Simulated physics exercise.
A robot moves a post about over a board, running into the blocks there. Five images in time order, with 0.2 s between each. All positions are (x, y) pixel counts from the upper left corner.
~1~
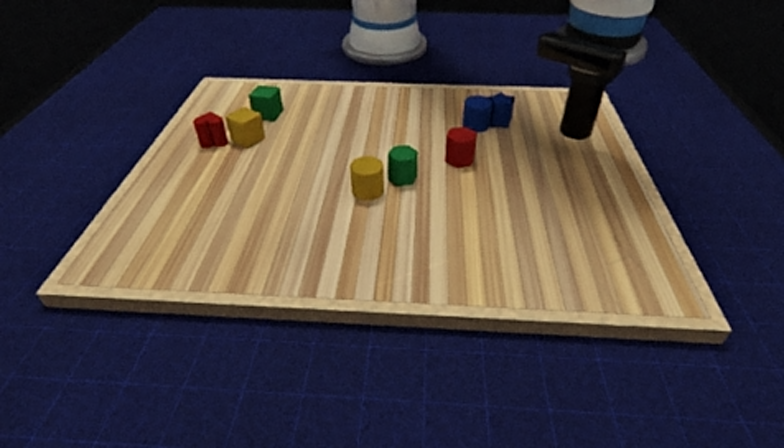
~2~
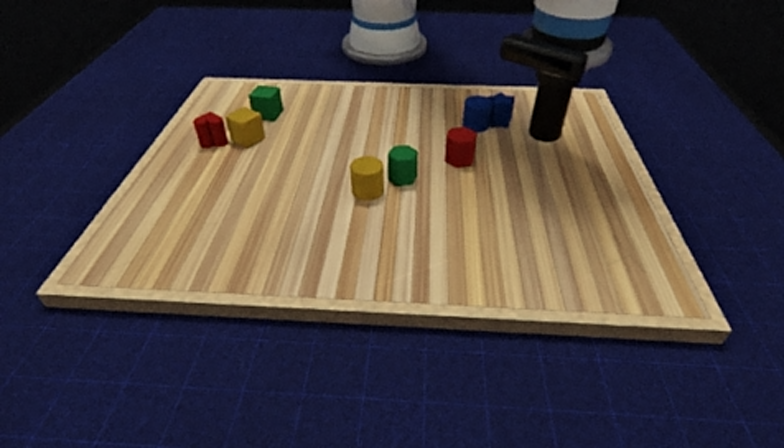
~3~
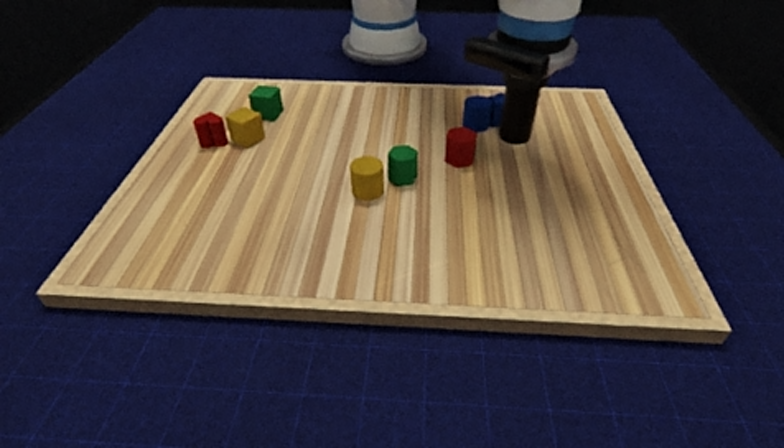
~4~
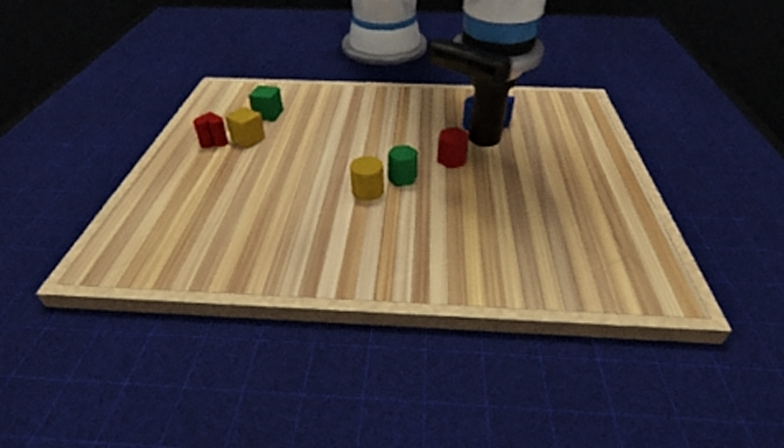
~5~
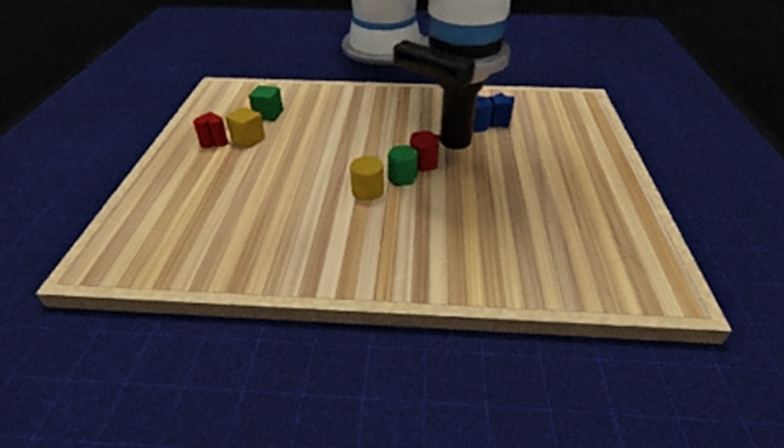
On a striped wooden board set over a dark blue surface, a robot arm moves a dark post leftward from the right side, passing in front of two blue blocks. The post then meets a red block and pushes it left, close to the green and yellow blocks, which stay still.
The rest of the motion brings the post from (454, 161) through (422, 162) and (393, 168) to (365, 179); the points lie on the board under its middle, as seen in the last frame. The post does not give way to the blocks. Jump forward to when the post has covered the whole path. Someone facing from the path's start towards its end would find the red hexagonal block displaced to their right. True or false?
It is true.
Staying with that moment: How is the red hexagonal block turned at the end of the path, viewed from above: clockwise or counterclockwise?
Viewed from the top, it goes clockwise.
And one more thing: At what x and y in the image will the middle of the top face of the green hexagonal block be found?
I'd expect the centre of its top face to be at (382, 169).
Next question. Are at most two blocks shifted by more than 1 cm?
It seems not.
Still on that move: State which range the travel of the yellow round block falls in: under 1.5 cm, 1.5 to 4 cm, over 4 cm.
The move is medium, 1.5 to 4 cm.
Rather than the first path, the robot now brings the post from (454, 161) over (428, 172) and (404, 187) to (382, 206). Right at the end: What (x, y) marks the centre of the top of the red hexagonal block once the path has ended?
Its top middle is near (398, 139).
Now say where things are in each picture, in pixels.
In the first frame, lower end of the post (575, 133), tops of blocks, yellow round block (367, 165), green hexagonal block (403, 152), red hexagonal block (462, 134), blue round block (479, 102).
In the second frame, post (544, 135), blocks as before.
In the third frame, post (514, 137), blocks as before.
In the fourth frame, post (485, 140), red hexagonal block (454, 135).
In the fifth frame, post (456, 142), yellow round block (367, 165), green hexagonal block (403, 152), red hexagonal block (425, 138), blue round block (479, 102).
The first path, step by step. One third of the way, post (423, 143); green hexagonal block (393, 156), turned 45° anticlockwise; red hexagonal block (392, 139), turned 20° anticlockwise.
Two thirds of the way, post (392, 150); yellow round block (358, 171); green hexagonal block (387, 161), turned 75° anticlockwise; red hexagonal block (361, 141).
At the end, post (364, 160); yellow round block (352, 179); green hexagonal block (382, 169), turned 135° anticlockwise; red hexagonal block (341, 142), turned 40° clockwise; blue round block not moved.
